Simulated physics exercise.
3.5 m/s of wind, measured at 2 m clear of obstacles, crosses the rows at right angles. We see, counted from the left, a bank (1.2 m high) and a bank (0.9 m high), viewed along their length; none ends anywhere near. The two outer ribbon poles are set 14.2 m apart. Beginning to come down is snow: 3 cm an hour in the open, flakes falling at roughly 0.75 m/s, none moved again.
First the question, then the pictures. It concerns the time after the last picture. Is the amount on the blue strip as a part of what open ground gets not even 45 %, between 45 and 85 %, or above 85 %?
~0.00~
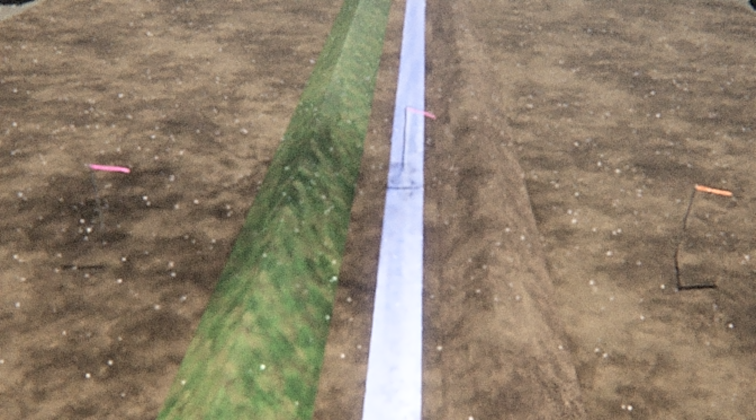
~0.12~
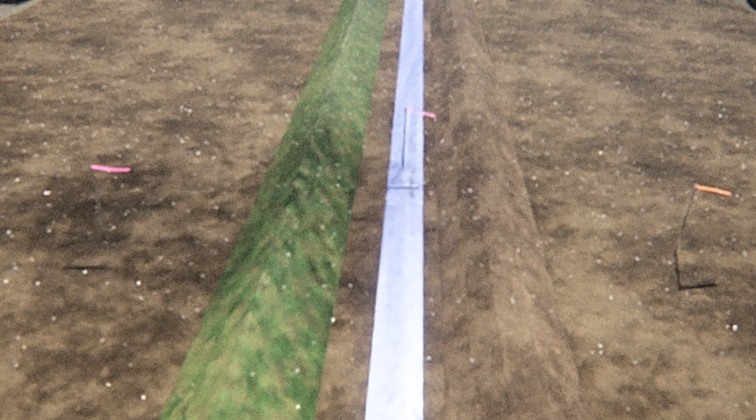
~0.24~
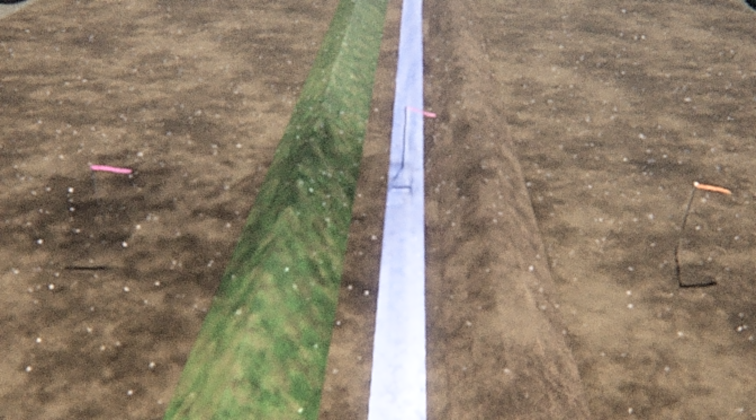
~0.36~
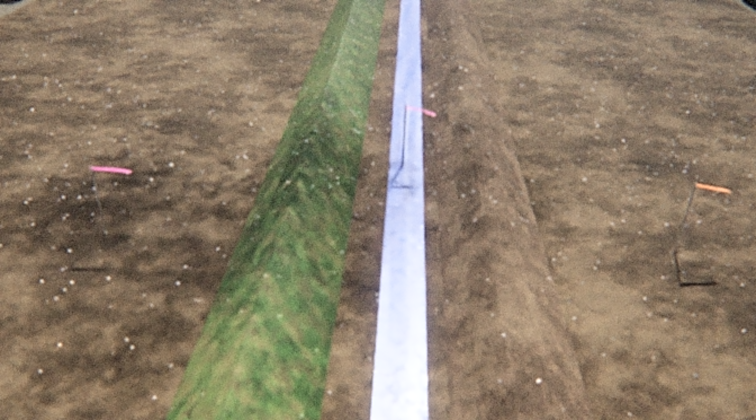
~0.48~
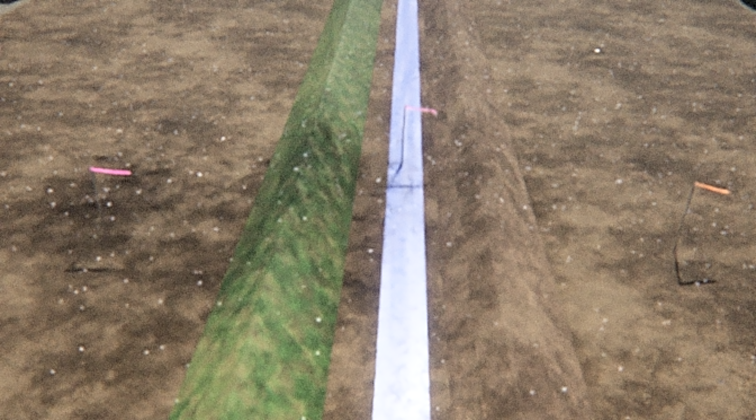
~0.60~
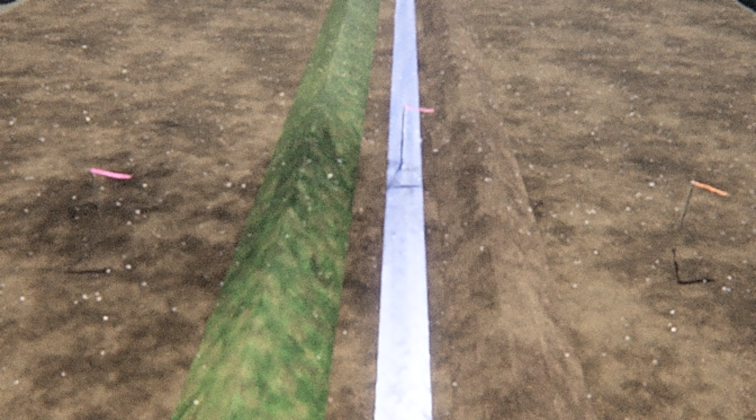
I reckon the amount there comes to between 45 and 85 % of the open one.
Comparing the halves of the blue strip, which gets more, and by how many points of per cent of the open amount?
The right-hand side, by some 10 points.
After 10 minutes open ground has 5 mm and the blue strip 4 mm.
After 30 minutes open ground has 15 mm and the blue strip 11 mm.
After 60 minutes open ground has 30 mm and the blue strip 22 mm, so the blue strip has 72 % of the open amount; the left half of it has 68 %, the right half 77 %.
